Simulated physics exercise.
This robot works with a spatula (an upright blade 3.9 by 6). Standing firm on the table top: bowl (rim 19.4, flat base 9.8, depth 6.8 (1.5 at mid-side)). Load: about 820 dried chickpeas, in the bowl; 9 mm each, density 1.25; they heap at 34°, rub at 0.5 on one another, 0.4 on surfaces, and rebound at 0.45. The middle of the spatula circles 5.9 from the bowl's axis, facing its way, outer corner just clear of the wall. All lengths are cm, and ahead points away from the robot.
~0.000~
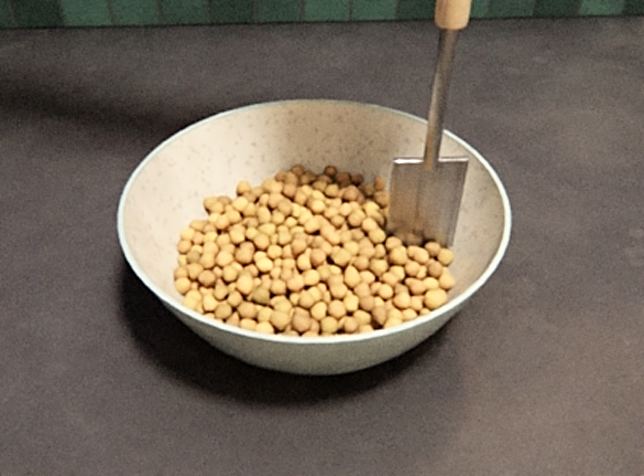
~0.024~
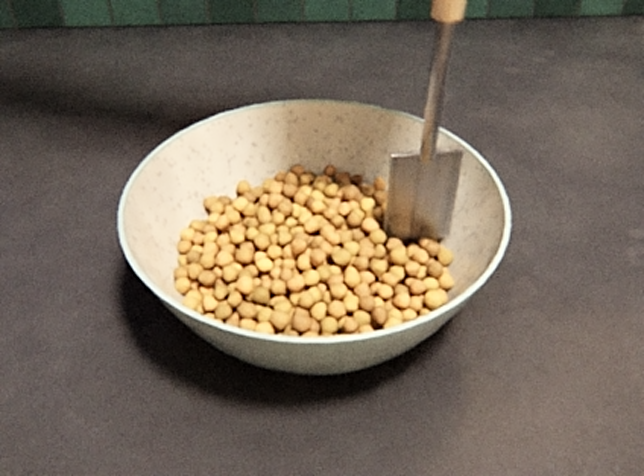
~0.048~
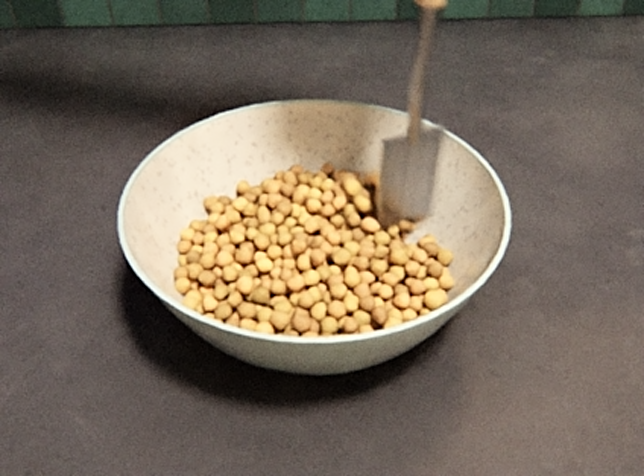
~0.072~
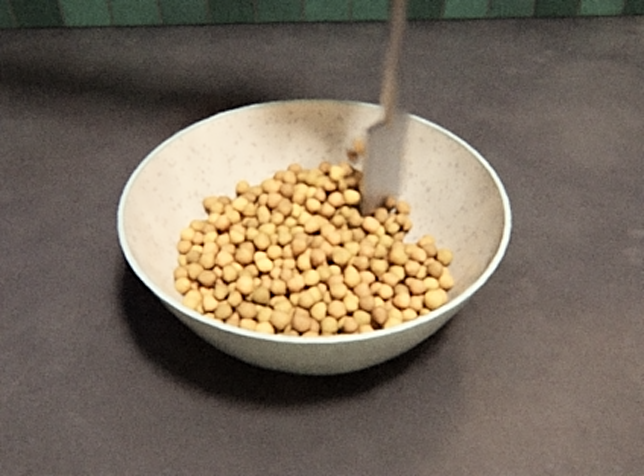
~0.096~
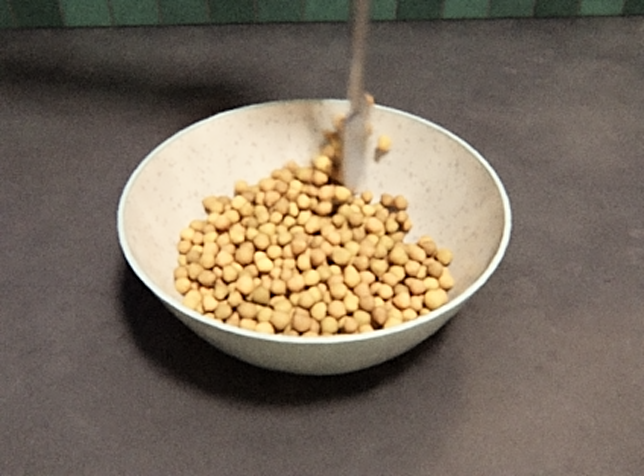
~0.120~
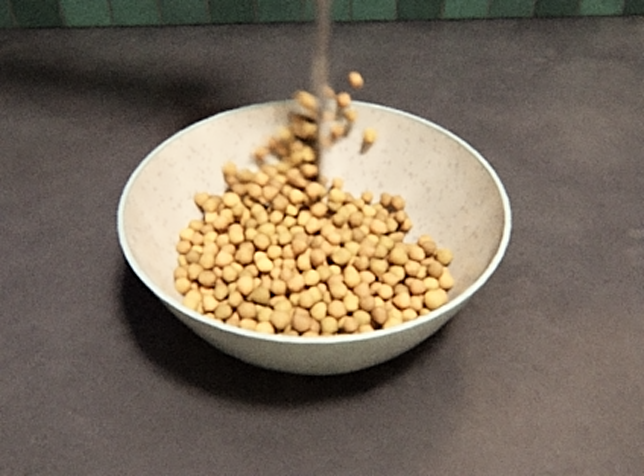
On a dark table top, a wood-handled metal spatula sweeping leftward round the back of a pale speckled bowl, pushing up chickpeas.
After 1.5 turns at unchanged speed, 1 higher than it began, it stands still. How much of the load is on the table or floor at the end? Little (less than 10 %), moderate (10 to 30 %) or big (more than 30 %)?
A moderate share, 10 to 30 %, ends on the table or floor.
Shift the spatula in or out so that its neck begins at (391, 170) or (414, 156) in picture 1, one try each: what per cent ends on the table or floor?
About 5 and 25 per cent.
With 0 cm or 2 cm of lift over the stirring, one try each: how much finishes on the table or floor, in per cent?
Some 20 and 5 per cent.
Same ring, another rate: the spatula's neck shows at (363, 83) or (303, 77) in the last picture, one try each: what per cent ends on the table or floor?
Some 5 and 15 per cent.
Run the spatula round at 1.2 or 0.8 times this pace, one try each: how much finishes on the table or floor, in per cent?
About 15 and 10 per cent.
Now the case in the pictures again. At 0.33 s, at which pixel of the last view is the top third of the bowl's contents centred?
Around (324, 294).
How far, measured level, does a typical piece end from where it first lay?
Roughly 1 cm.
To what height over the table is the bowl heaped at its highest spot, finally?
About 5.0 cm.
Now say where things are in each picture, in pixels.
Spatula neck at (435, 133), 0° round; upper third of the load around (312, 249), from x 180 to 445, top at y 170; 818 in the bowl, in the first frame.
Spatula neck at (432, 126), 6° round; upper third of the load around (312, 249), from x 180 to 445, top at y 170, in the second frame.
Spatula neck at (417, 108), 23° round; upper third of the load around (317, 247), from x 180 to 445, top at y 170, in the third frame.
Spatula neck at (391, 92), 43° round; upper third of the load around (316, 246), from x 180 to 445, top at y 140, in the fourth frame.
Spatula neck at (358, 82), 63° round; upper third of the load around (312, 245), from x 180 to 445, top at y 105, in the fifth frame.
Spatula neck at (322, 77), 83° round; upper third of the load around (300, 239), from x 180 to 445, top at y 80; 818 in the bowl, in the sixth frame.
By 0.33 s, 259° round, highest piece 10 above the table; 770 in the bowl, 13 on the table or floor, 35 in flight or on the tool.
By 0.55 s, 75° round, highest piece 9 above the table; 714 in the bowl, 79 on the table or floor, 25 in flight or on the tool.
By 0.85 s, 180° round, highest piece 5 above the table; 706 in the bowl, 112 on the table or floor.
By 1.55 s, 180° round, highest piece 5 above the table; 706 in the bowl, 112 on the table or floor.
Final count, 706 in the bowl, 112 on the table or floor. That is 14 % on the table or floor.
